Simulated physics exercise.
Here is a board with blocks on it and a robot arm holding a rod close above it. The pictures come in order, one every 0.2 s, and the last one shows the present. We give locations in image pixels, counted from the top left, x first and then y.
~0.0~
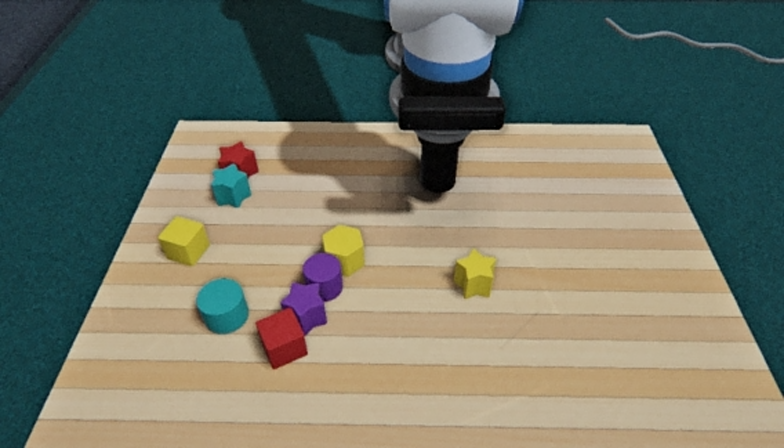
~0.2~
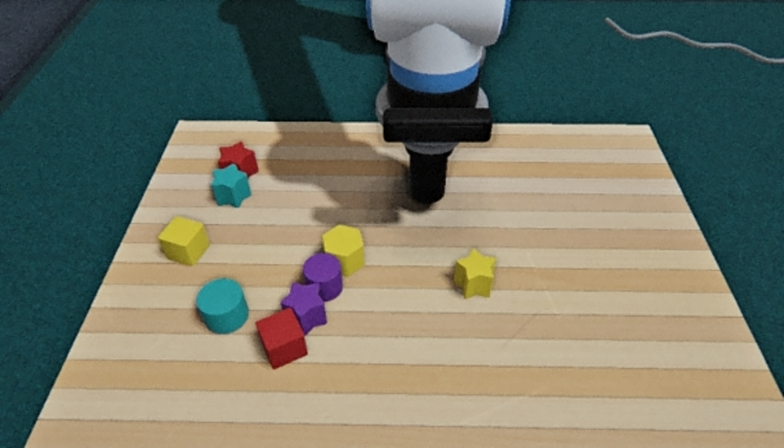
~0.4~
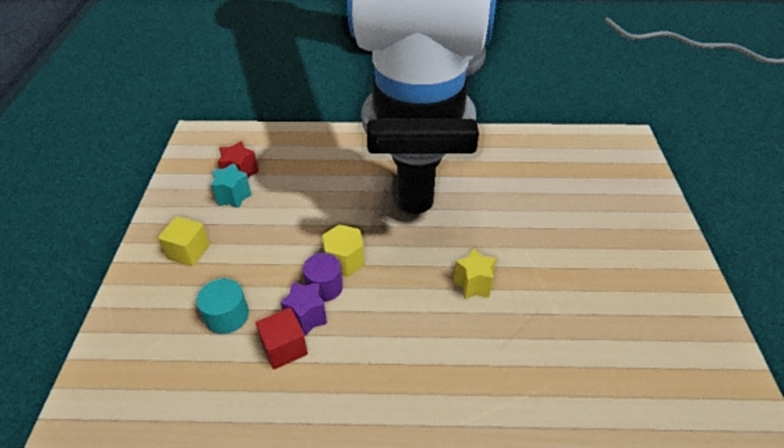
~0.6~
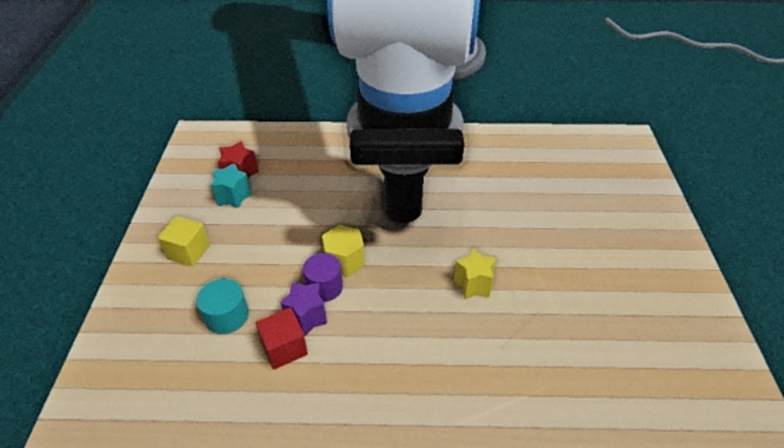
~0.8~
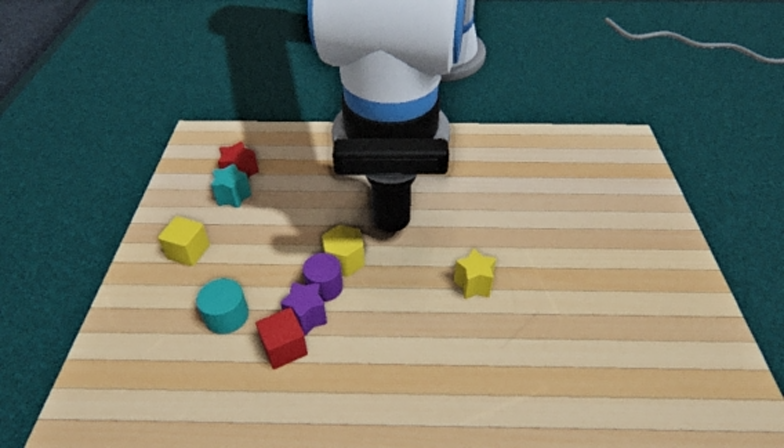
A pale striped wooden board lies on a dark green surface, seen from above at an angle by a camera that stays still. Red, teal and yellow blocks sit at left, a yellow star right of centre, and a slanting line of yellow, purple and red blocks between them. A white, blue and black robot arm moves its rod steadily left and nearer the viewer, toward the yellow hexagon, while every block stays still.
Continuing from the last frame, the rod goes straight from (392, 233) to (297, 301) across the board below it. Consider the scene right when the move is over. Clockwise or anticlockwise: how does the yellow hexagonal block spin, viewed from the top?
It twists with the clock when seen from above.
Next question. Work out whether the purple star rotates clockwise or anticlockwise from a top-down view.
My answer: Anticlockwise.
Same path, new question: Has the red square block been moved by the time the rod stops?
It seems so.
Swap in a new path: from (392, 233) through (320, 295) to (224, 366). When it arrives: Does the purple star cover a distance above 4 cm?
The answer is yes.
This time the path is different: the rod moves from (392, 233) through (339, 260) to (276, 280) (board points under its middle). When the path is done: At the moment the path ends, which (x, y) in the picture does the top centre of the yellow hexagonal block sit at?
Its top centre is at about (231, 256).
On the path given first. One third of the way, rod at (361, 240); red square block at (275, 335); purple star at (301, 304); purple circle at (304, 275); yellow hexagonal block at (321, 245), turned 25° clockwise.
Two thirds of the way, rod at (329, 263); red square block at (275, 339), turned 15° clockwise; purple star at (301, 307), turned 20° anticlockwise; purple circle at (279, 281); yellow hexagonal block at (290, 249), turned 95° clockwise.
At the end, rod at (295, 287); red square block at (274, 342), turned 20° clockwise; purple star at (301, 310), turned 20° anticlockwise; purple circle at (253, 294); yellow hexagonal block at (279, 251), turned 115° clockwise.
